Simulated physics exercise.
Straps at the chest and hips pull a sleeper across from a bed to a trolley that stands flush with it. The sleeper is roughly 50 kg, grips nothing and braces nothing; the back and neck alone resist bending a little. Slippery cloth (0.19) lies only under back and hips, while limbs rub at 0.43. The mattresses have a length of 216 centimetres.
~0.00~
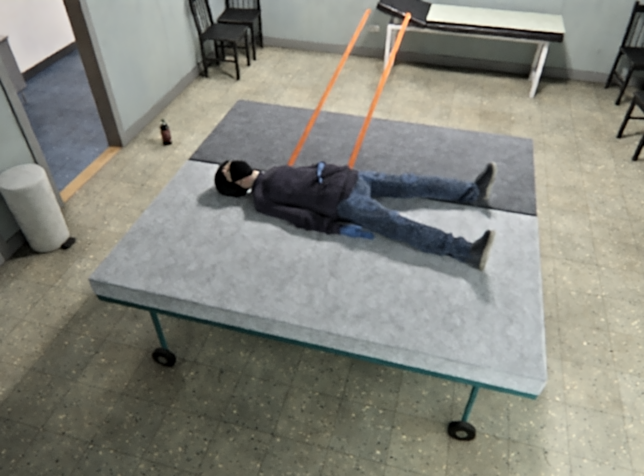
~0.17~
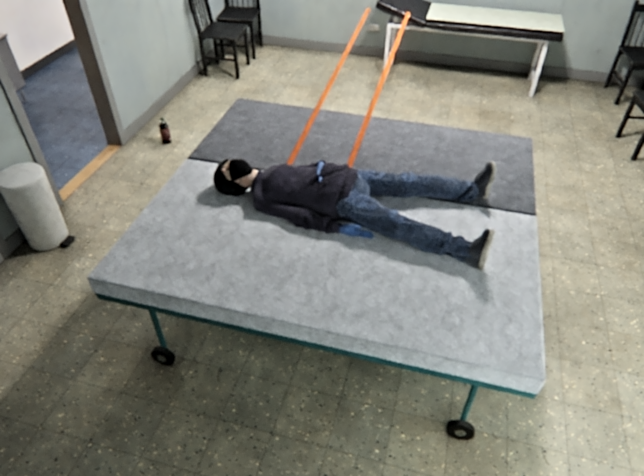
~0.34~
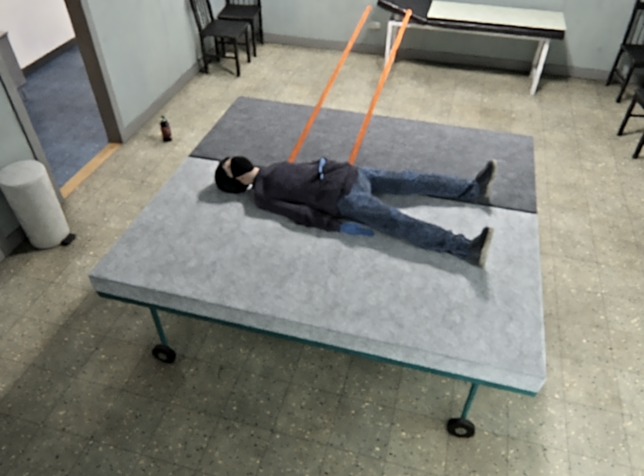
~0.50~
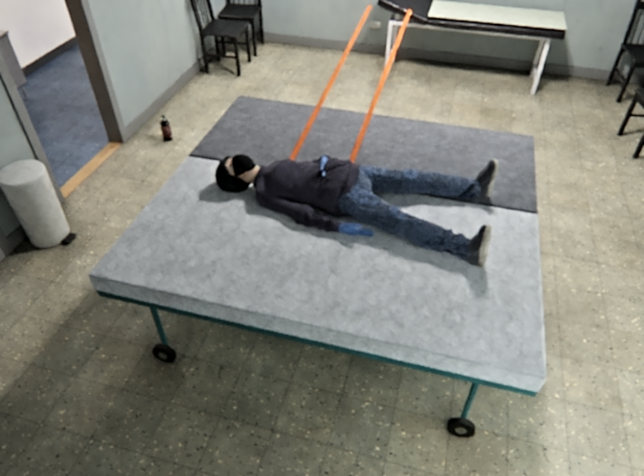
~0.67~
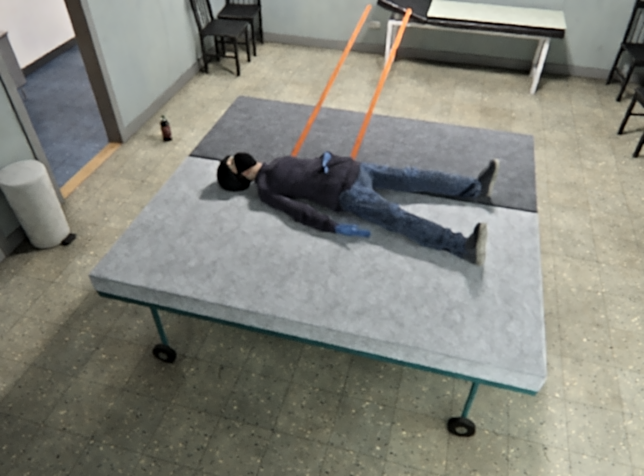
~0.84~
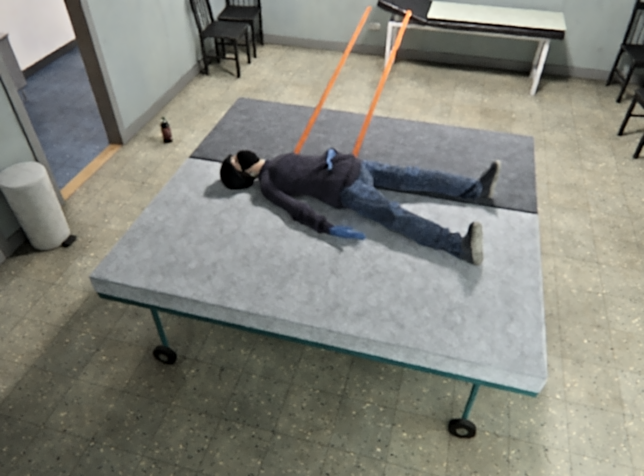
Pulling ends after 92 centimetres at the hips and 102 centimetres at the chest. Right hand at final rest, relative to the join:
Looks like it slides over the join.
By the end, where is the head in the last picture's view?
Somewhere about (283, 97) in the last picture.
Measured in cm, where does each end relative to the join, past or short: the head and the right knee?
Both go past - the head by 80 cm and the right knee by 28 cm.
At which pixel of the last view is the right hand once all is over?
It ends up near pixel (295, 162) in the last picture.
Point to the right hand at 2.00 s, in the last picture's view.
Roughly (296, 190).
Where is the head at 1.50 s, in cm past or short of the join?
Some 16 cm past it.
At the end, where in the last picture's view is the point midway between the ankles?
Near (420, 178).
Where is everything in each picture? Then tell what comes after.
Right hand (356, 235), head (230, 180); pull at the hips 0 cm, in the first frame.
Right hand (355, 234), head (229, 179); pull at the hips 0 cm, in the second frame.
Right hand (356, 232), head (230, 176); pull at the hips 1 cm, in the third frame.
Right hand (355, 232), head (231, 175); pull at the hips 3 cm, in the fourth frame.
Right hand (352, 233), head (232, 174); pull at the hips 6 cm, in the fifth frame.
Right hand (347, 235), head (236, 173); pull at the hips 11 cm, in the sixth frame.
After 1.00 s the right hand is 50 cm short of the join, near (339, 235) in the last picture's view.
After 1.50 s the right hand is 41 cm short of the join, near (311, 218) in the last picture's view; the head 17 cm past the join.
After 2.00 s the right hand is 19 cm short of the join, near (296, 190) in the last picture's view; the head 48 cm past the join.
When all is still (3.8 s), head crosses the join; left hand crosses the join; right hand crosses the join; left ankle crosses the join; right ankle stops short of the join; right knee crosses the join.
